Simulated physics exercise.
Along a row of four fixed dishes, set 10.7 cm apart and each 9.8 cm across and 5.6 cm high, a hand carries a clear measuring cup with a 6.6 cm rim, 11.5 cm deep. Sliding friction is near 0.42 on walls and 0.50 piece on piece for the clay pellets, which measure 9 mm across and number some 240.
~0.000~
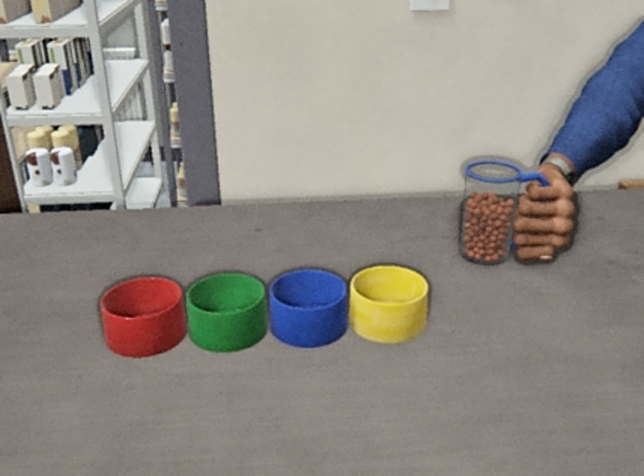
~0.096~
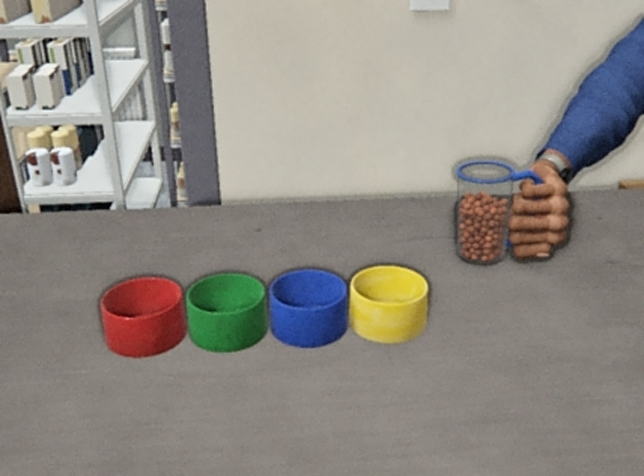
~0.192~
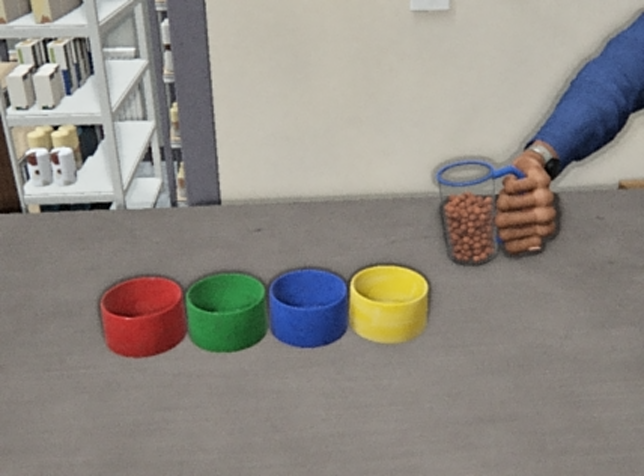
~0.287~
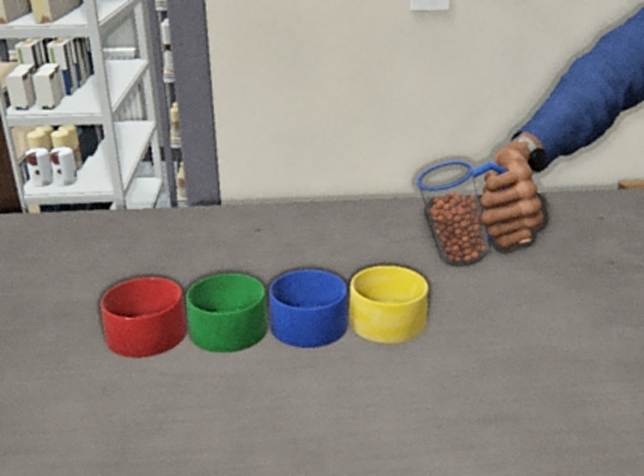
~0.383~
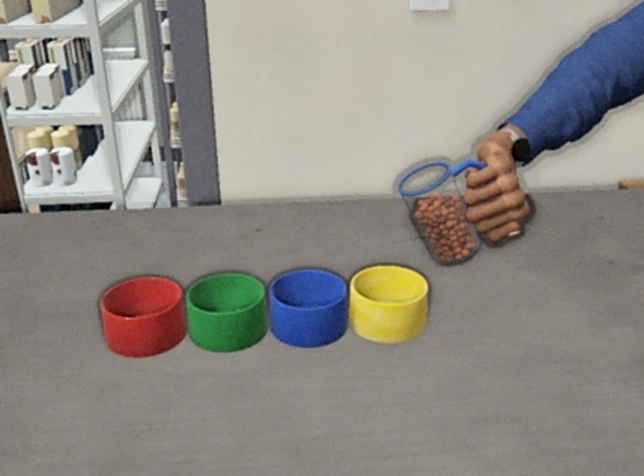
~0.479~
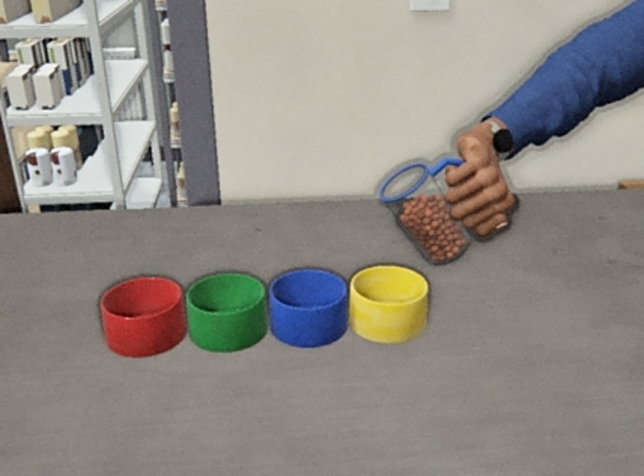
A grey tabletop stands before a pale wall, with white shelves of books and containers at the left, seen from the front and slightly above by a still camera. Red, green, blue and yellow dishes sit in a row from left to centre, while a blue-sleeved hand at right grips a clear, blue-rimmed cup of small reddish-brown pieces. The hand moves the cup a short way left, tilting it steadily leftward toward the dishes, which stay still.
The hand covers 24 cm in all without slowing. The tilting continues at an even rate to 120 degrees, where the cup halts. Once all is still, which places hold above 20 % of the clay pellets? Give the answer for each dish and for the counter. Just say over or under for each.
Going through them: Red dish comes out under, blue dish comes out under, green dish comes out over, yellow dish comes out under, counter comes out under.
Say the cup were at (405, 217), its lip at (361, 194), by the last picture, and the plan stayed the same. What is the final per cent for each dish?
Dish by dish: Red 0 per cent, blue 0 per cent, green 100 per cent, yellow 0 per cent.
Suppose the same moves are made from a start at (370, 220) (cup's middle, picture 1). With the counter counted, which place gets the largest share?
Top spot: Red.
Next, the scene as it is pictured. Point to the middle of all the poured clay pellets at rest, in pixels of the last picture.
Estimated resting centre: Around (231, 316).
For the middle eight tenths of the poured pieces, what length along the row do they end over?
Some 5 cm.
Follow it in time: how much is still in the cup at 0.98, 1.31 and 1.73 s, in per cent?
In order, near 100 %, 100 % and 25 %.
After 0.98 s, tilt 75 degrees; cup holds 100 %.
After 1.31 s, tilt 102 degrees; cup holds 100 %.
Then, at 1.73 s, tilt 120 degrees; cup holds 25 %, green 70 %.
At rest (2.4 s), red 0 %, blue 0 %, green 100 %, yellow 0 %, counter 0 %.
